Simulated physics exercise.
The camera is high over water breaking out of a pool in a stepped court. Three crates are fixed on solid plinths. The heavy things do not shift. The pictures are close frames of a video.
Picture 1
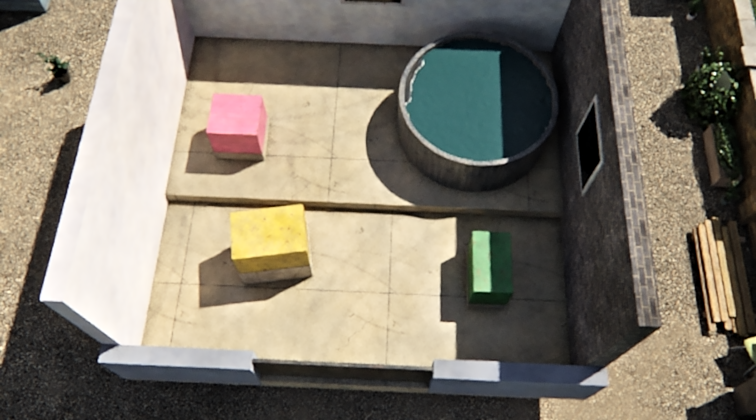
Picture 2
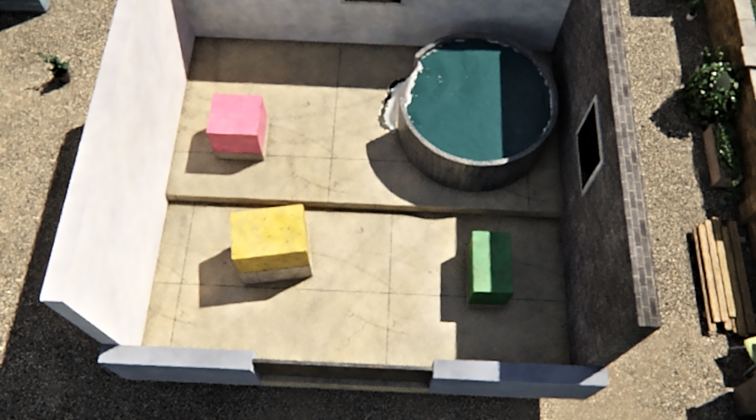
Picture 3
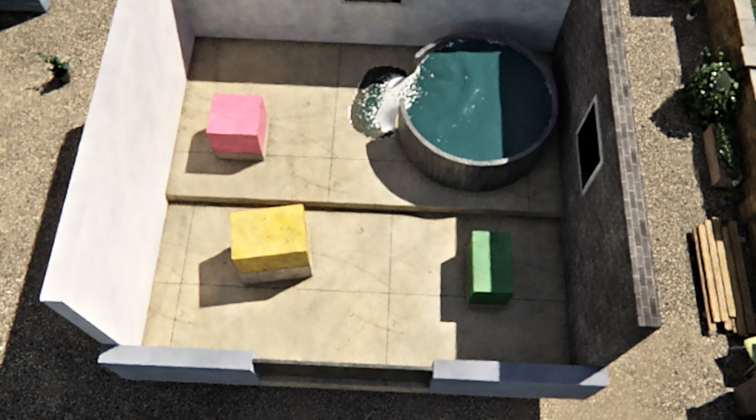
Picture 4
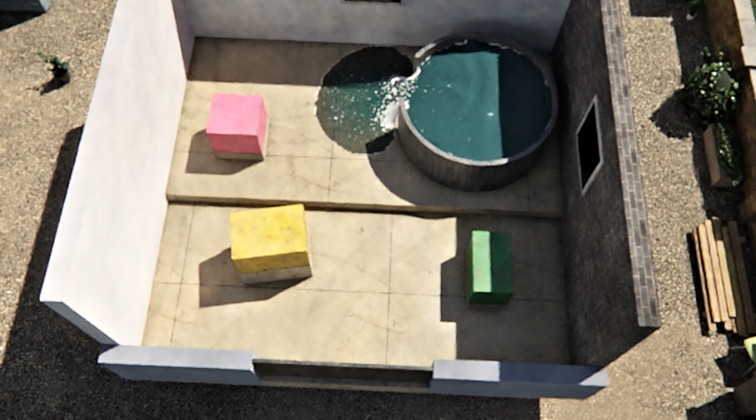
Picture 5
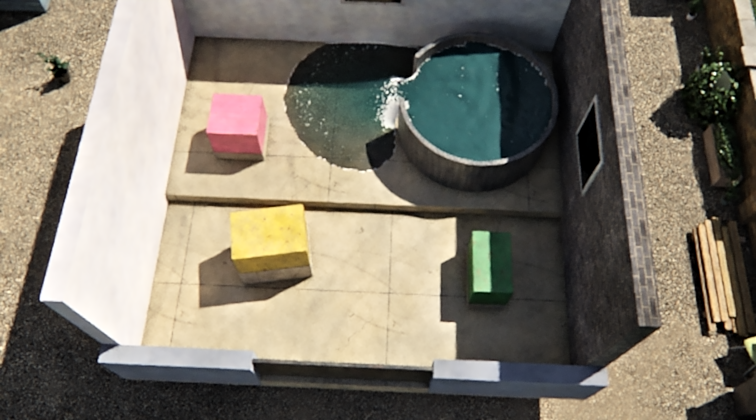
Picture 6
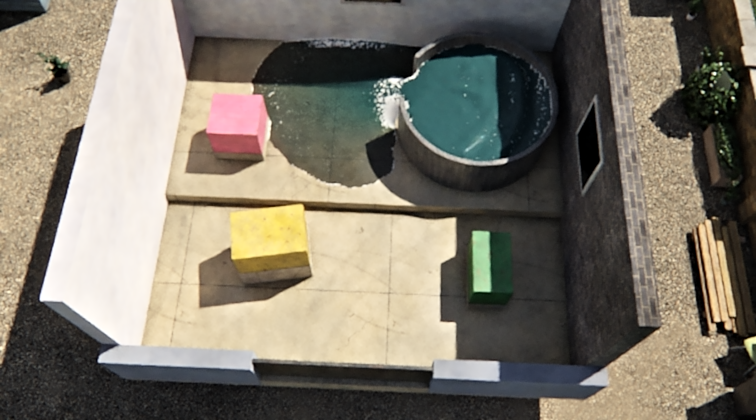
Water pouring from the left side of a round tank and spreading across the upper paved level to the pink block.
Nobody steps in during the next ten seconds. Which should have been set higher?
In the end: The green crate is soaked; the yellow crate keeps dry; the pink crate is soaked.
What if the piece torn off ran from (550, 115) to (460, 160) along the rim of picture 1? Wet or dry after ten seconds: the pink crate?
Then: The pink crate remains dry.
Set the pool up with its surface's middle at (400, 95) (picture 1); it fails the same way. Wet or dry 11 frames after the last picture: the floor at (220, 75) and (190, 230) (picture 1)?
As listed: Under water, wet.
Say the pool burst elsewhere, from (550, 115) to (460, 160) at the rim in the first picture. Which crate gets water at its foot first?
I say the green one.
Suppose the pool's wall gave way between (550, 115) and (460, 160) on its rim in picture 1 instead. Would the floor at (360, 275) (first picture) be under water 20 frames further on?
At that place: Awash.
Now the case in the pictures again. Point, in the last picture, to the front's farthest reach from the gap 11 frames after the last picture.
Near (168, 271).
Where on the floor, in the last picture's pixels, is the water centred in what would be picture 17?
Roughly at (392, 114).
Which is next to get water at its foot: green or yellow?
I say the yellow one.
A moment on, water covers 30 % of the floor; the green crate not reached, the yellow crate water round its plinth, the pink crate water round its plinth.
Next, water covers 40 % of the floor; the green crate not reached, the yellow crate water round its plinth, the pink crate water round its plinth.
Then, water covers 55 % of the floor; the green crate not reached, the yellow crate water round its plinth, the pink crate water round its plinth.
Later, water covers 90 % of the floor; the green crate water round its plinth, the yellow crate water round its plinth, the pink crate water round its plinth.
In the end, water covers 95 % of the floor; the green crate was topped, the yellow crate stayed above the water, the pink crate was topped.
